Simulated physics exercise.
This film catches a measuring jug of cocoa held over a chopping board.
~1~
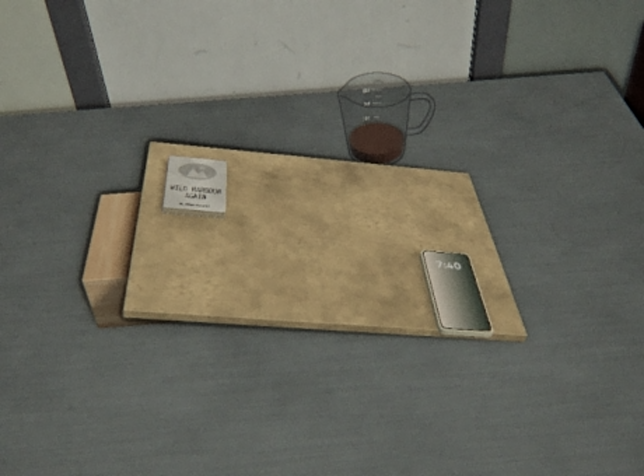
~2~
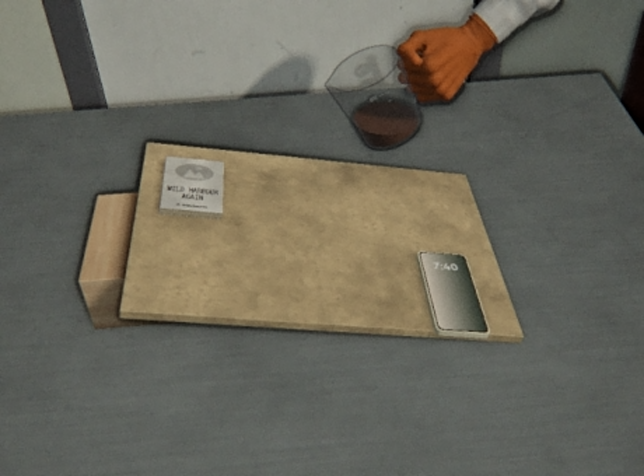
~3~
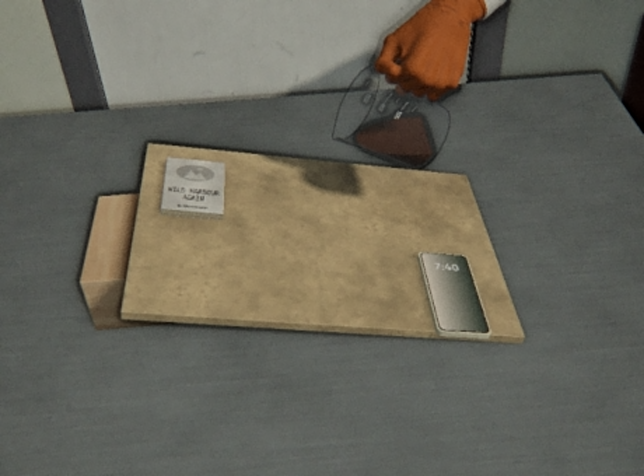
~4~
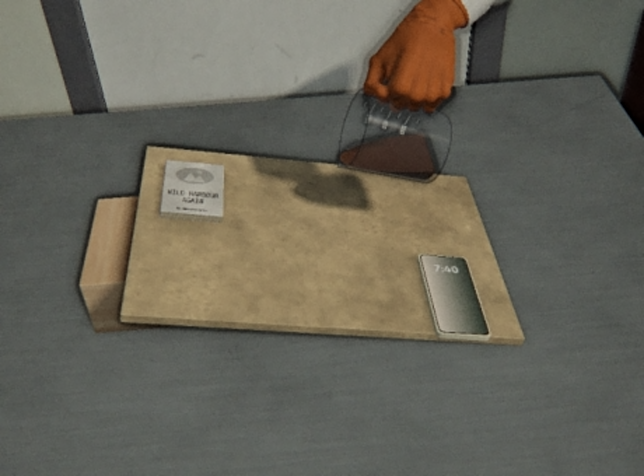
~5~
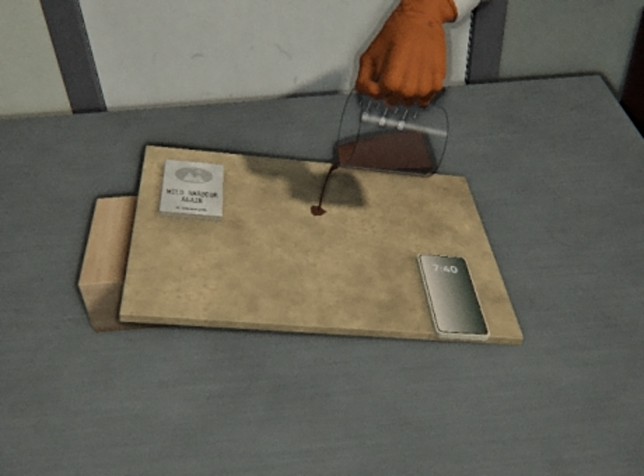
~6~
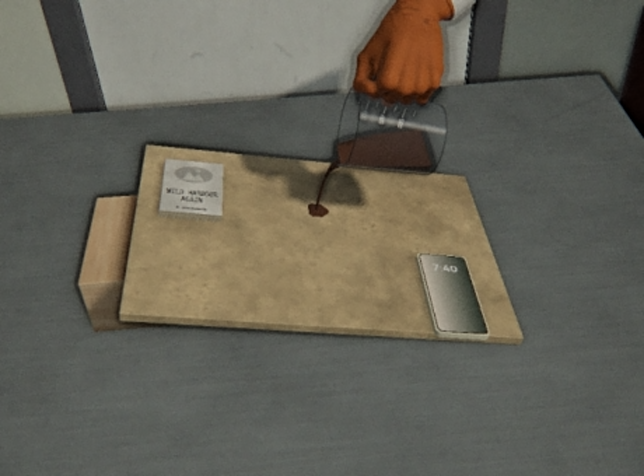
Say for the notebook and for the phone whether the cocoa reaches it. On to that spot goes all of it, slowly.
Reached or not: On the left the notebook: No; on the right the phone: No.
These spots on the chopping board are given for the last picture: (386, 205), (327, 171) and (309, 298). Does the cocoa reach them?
Looks like the first is covered, the second safe and the third safe.
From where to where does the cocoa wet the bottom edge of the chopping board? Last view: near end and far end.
It's wet from (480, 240) at the near side to (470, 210) at the far side.
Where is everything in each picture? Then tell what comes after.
The chopping board slopes down to the right; measuring jug (377, 119) nearly empty; notebook (196, 186); phone (454, 292), in the first picture.
Measuring jug (378, 98) tipped 20° with all of its load; notebook (193, 187), in the second picture.
Measuring jug (391, 120) tipped 55° with all of its load; phone (452, 294), in the third picture.
The chopping board slopes down to the right; measuring jug (393, 138) tipped 70° with all of its load; notebook (194, 191), in the fourth picture.
The first of it lands; measuring jug (390, 134) tipped 75° with all of its load; phone (451, 295), in the fifth picture.
The first of it lands; measuring jug (389, 133) tipped 75° with nearly all of its load; notebook (193, 190); phone (451, 295), in the sixth picture.
Soon after, it runs down to the right; the notebook is dry; the phone is dry.
Later, it runs down to the right and off the end; the notebook is dry; the phone is dry.
In the end, it runs down to the right and off the end; the notebook is dry; the phone is dry.
